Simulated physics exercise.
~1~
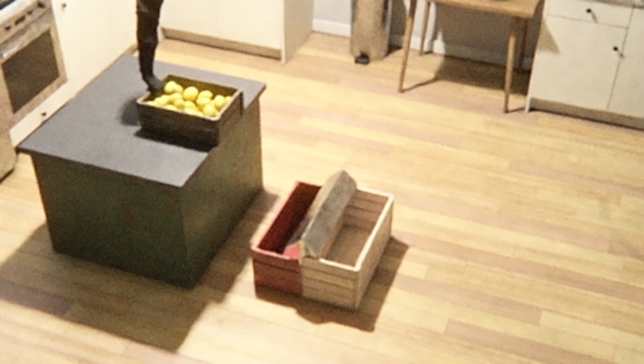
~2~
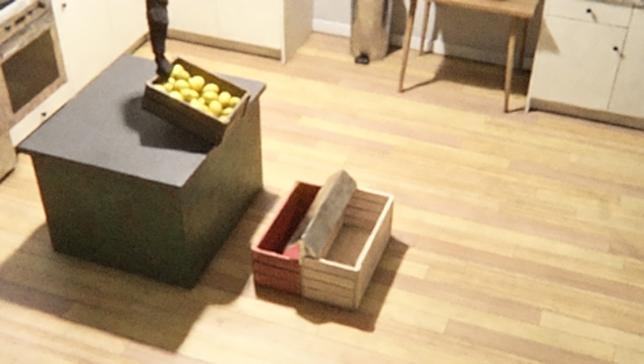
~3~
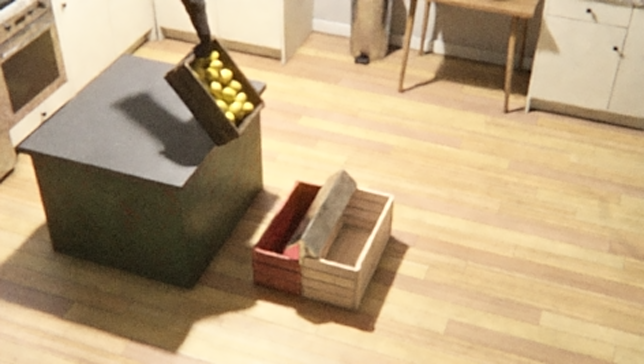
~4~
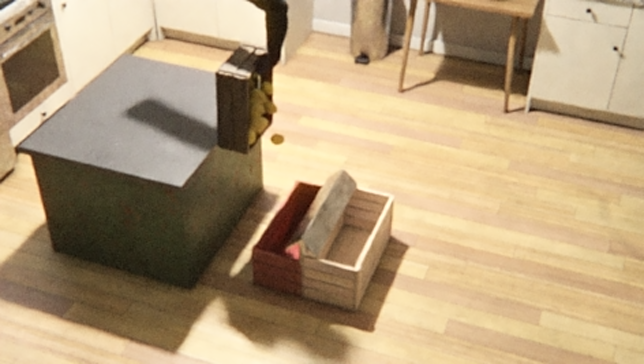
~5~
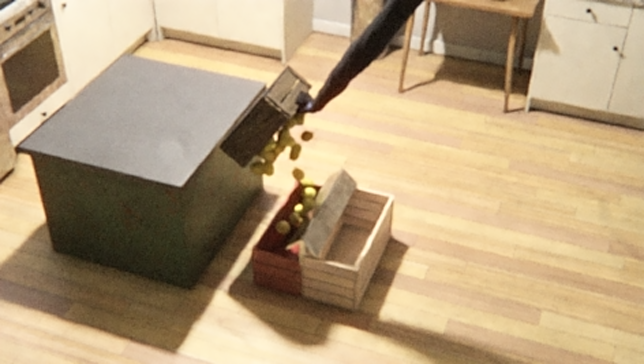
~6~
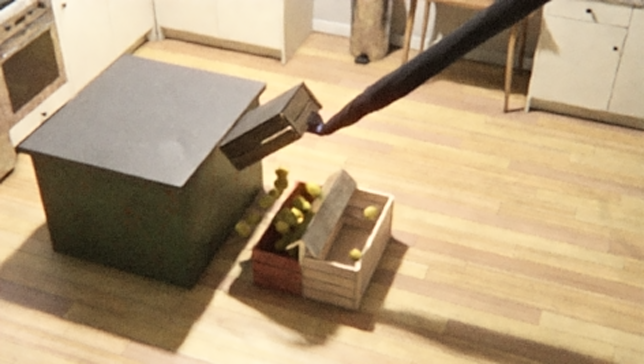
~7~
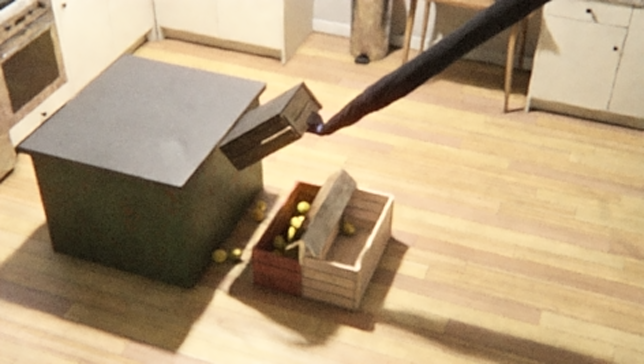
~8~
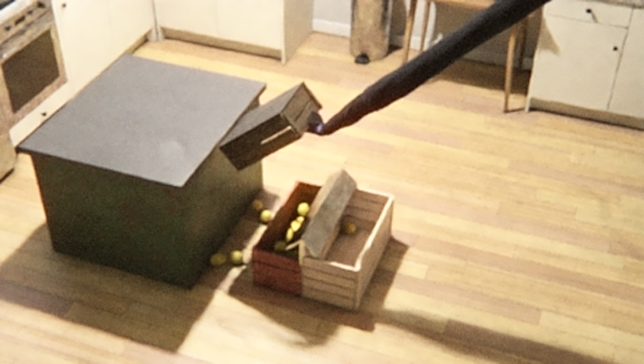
A dark arm tipped a black crate of lemons over the edge of a bench, spilling them toward two joined boxes below, and most landed in the red tub while a couple reached the wooden box and a few ended on the floor beside the bench.
